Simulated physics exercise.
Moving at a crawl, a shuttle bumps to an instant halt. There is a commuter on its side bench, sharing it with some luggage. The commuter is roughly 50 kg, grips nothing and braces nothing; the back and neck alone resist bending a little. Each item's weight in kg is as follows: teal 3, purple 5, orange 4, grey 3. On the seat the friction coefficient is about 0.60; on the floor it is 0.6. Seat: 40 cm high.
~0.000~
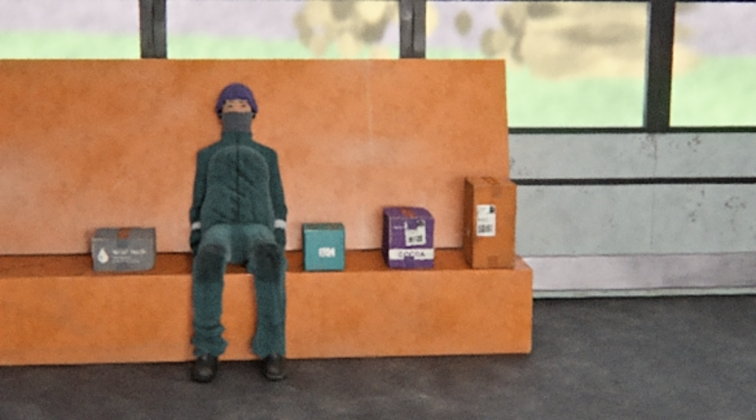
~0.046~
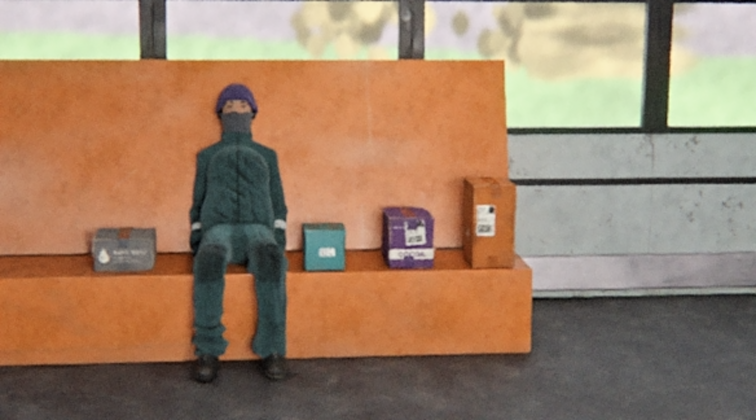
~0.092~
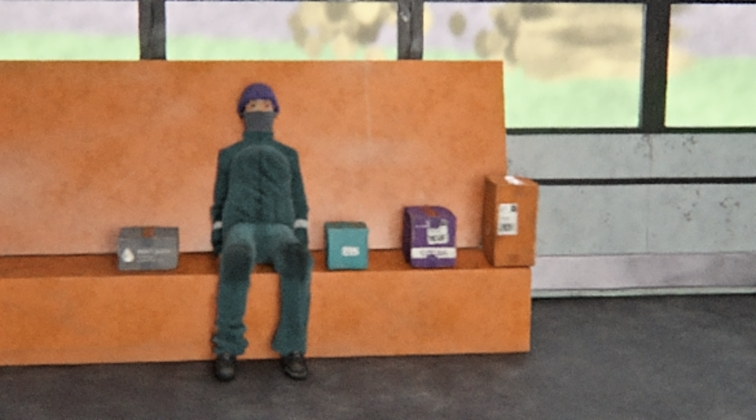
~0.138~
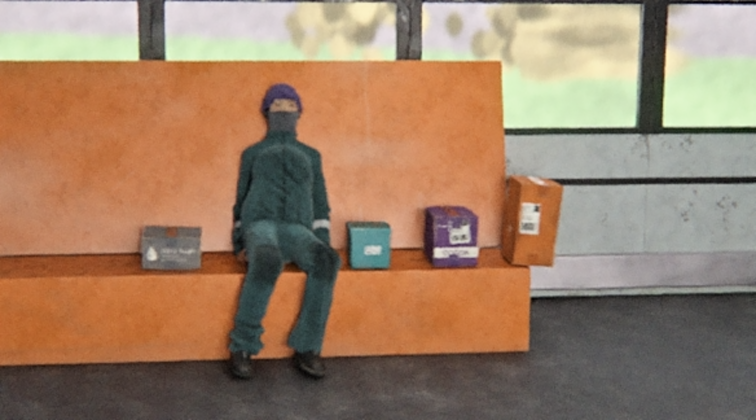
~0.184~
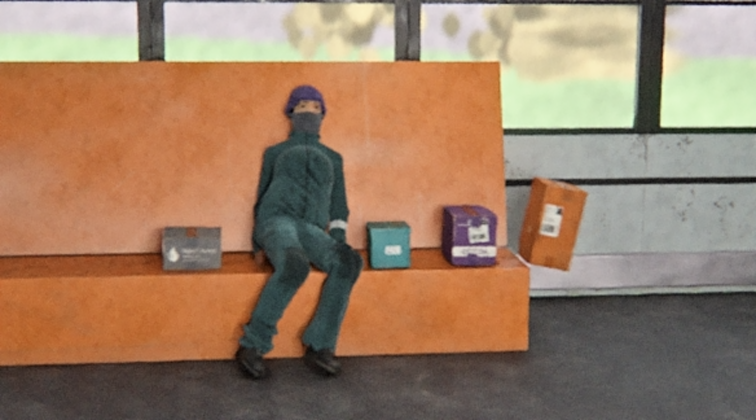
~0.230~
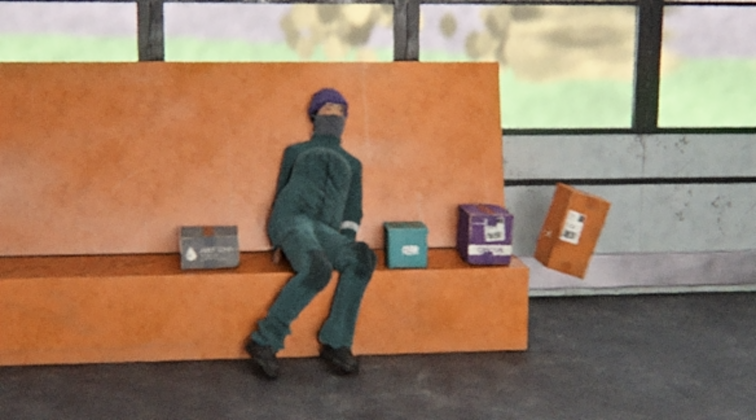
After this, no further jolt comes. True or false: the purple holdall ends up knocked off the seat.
True.
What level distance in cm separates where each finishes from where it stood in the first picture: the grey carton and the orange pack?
For the grey carton it is 60, for the orange pack it is 120.
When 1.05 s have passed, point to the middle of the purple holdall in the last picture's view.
It would be at about (556, 317) then.
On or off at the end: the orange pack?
The orange pack: Lost.
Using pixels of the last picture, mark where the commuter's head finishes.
I'd expect it close to pixel (474, 219).
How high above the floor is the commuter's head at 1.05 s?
Head height: Approx. 60 cm.
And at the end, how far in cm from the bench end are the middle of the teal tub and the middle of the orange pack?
Teal tub 30 short, orange pack 110 past.
After 0.40 s the purple holdall is 2 cm past the bench end, tilted 20°, near (525, 235) in the last picture's view; the commuter's hips 54 cm above the ground.
After 0.65 s the purple holdall is 23 cm past the bench end, tilted 110°, near (565, 297) in the last picture's view.
After 1.05 s the purple holdall is 19 cm past the bench end, tilted 90°, near (556, 317) in the last picture's view.
Final state at 2.4 s, teal tub stays on; purple holdall drops off; orange pack drops off; grey carton stays on; commuter's hips keep to the seat.
